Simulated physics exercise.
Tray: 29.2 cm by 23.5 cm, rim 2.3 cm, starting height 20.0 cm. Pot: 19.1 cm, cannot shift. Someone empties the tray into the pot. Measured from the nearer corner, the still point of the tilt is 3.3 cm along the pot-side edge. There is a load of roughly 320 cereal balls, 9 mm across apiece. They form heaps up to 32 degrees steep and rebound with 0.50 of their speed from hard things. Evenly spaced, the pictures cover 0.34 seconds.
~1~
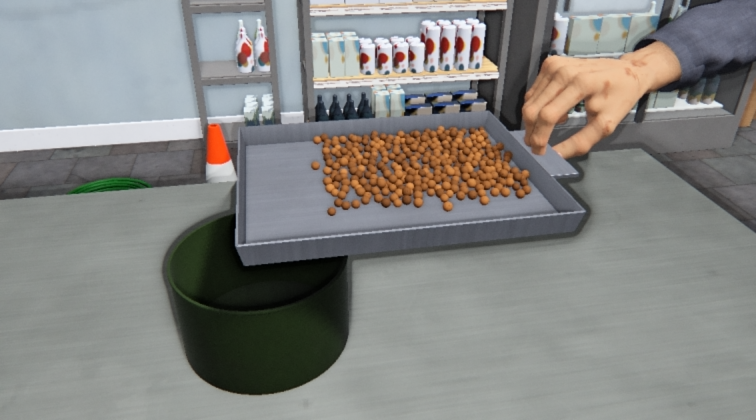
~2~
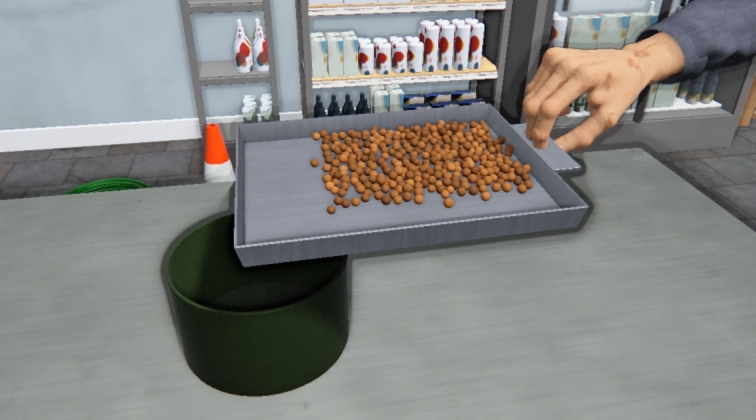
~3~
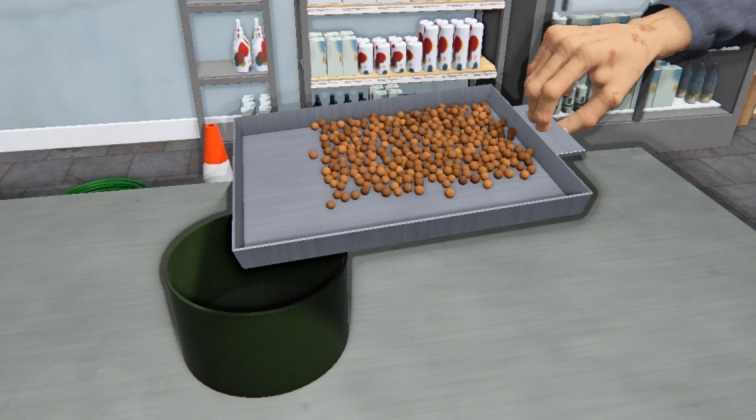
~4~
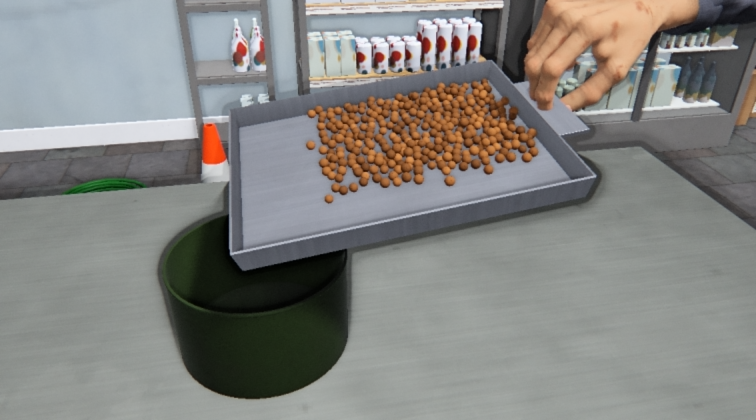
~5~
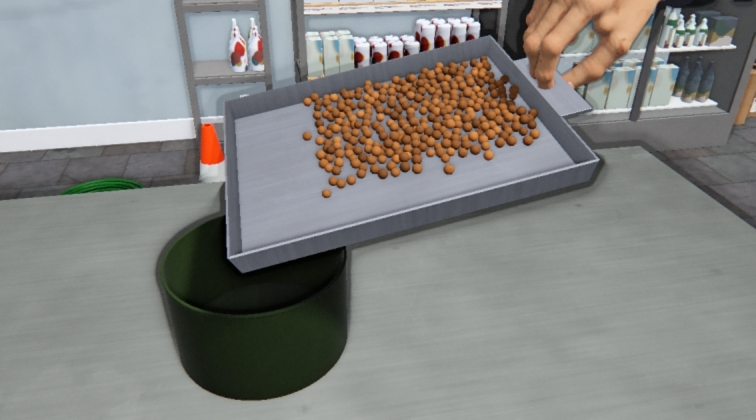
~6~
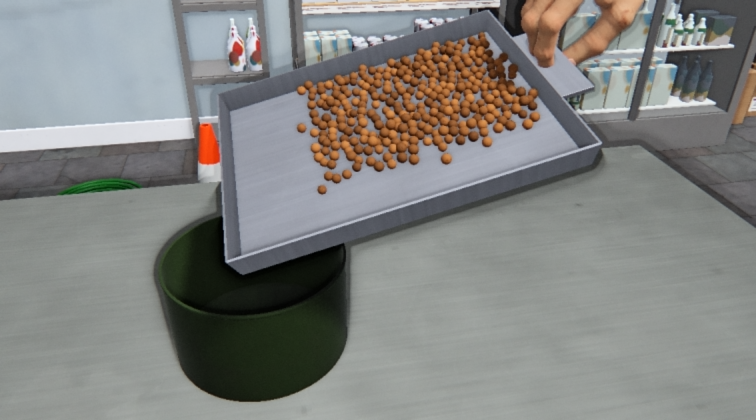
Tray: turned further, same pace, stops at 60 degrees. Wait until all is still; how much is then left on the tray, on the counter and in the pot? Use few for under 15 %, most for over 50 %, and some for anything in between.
Left on the tray: Most, counter: Some, pot: Few.
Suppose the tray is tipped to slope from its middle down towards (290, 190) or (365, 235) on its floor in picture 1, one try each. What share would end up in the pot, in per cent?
Near 5 and 0 per cent, in that order.
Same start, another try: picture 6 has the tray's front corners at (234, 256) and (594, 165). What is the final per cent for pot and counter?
Pot 0; counter 15.
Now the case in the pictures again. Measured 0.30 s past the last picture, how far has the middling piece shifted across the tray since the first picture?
Displacement on the tray: Roughly 8 cm.
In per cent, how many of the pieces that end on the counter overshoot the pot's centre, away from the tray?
Around 90 per cent, give or take.
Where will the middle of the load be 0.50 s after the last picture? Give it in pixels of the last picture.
The middle of the load should be at about (264, 199) by then.
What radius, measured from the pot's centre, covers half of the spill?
Distance: Around 24 cm.
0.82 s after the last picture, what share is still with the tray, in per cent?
I'd put it at roughly 70 per cent.
Then, 0.30 s after the last picture, tilt 39 degrees; the tray holds 100 %, the pot 0 %.
Then, 0.50 s after the last picture, tilt 53 degrees; the tray holds 95 %, the pot 0 %.
Then, 0.82 s after the last picture, tilt 60 degrees; the tray holds 70 %, the pot 0 %.
In the end, tray 65 %, counter 35 %, pot 0 %.
